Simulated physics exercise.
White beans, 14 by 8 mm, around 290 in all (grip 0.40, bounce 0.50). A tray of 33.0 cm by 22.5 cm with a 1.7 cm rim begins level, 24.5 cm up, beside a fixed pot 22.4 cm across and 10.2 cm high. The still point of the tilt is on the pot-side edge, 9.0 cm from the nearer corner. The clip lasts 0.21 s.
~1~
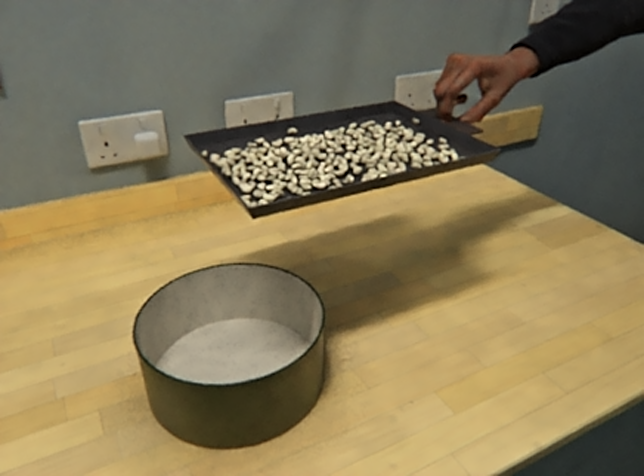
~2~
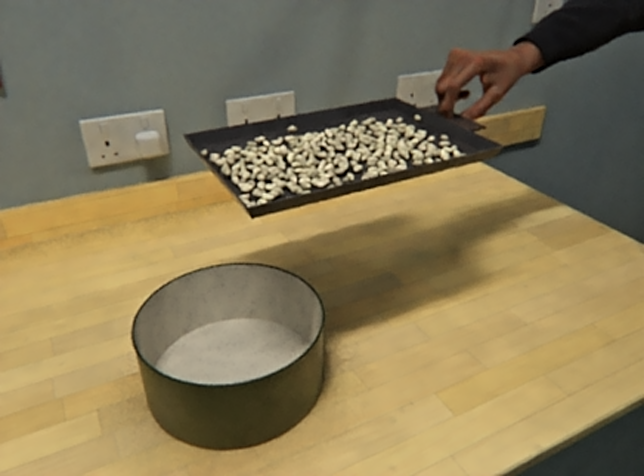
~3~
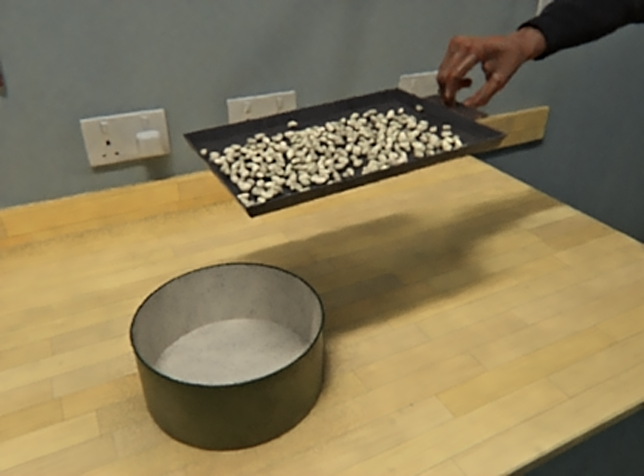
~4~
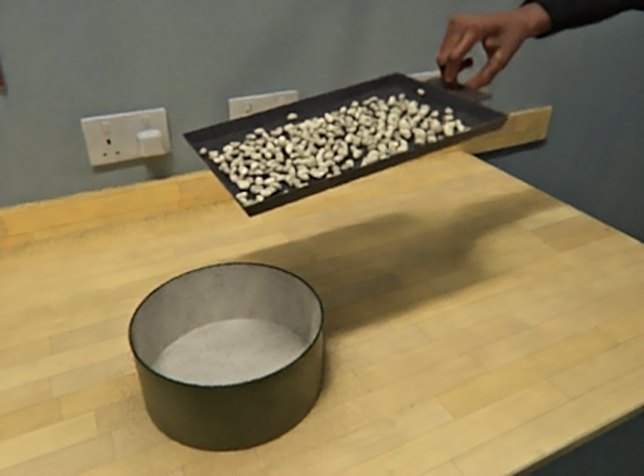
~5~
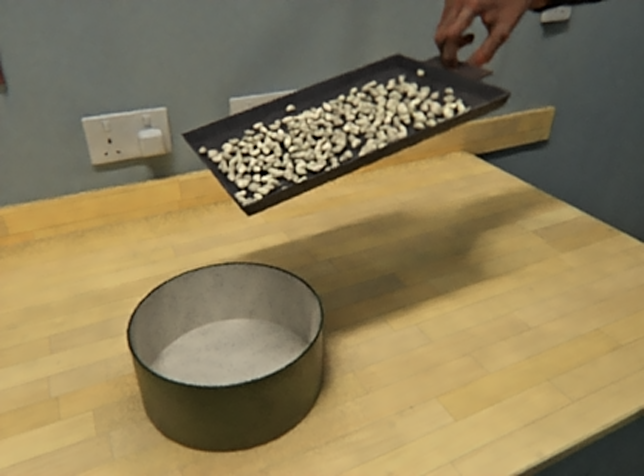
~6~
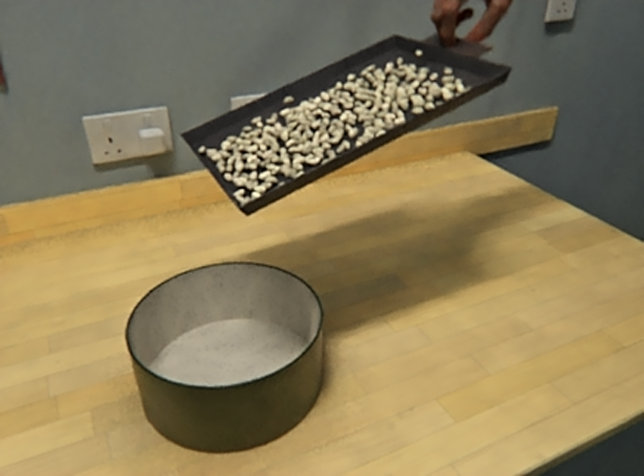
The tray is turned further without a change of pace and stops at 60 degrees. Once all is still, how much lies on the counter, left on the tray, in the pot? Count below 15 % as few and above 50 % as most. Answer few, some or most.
On the counter: Some; left on the tray: Some; in the pot: Some.
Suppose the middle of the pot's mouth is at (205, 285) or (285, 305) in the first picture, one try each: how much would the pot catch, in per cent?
About 55 and 10 per cent.
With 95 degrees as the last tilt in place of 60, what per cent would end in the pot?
In that case some 50 per cent.
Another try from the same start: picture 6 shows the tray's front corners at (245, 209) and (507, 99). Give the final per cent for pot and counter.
Pot 75, counter 5.
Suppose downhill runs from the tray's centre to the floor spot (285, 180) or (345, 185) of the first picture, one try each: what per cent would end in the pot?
Some 75 and 40 per cent.
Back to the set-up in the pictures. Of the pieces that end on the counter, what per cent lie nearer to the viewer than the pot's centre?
Some 10 per cent.
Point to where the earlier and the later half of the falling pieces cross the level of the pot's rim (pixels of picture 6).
First near (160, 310), later near (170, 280).
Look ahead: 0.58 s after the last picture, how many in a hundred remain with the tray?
About 30 per cent.
Then, 0.19 s after the last picture, tilt 39 degrees; the tray holds 100 %, the pot 0 %.
Then, 0.32 s after the last picture, tilt 54 degrees; the tray holds 100 %, the pot 0 %.
Then, 0.58 s after the last picture, tilt 60 degrees; the tray holds 30 %, the pot 10 %.
In the end, counter 35 %, tray 25 %, pot 40 %.
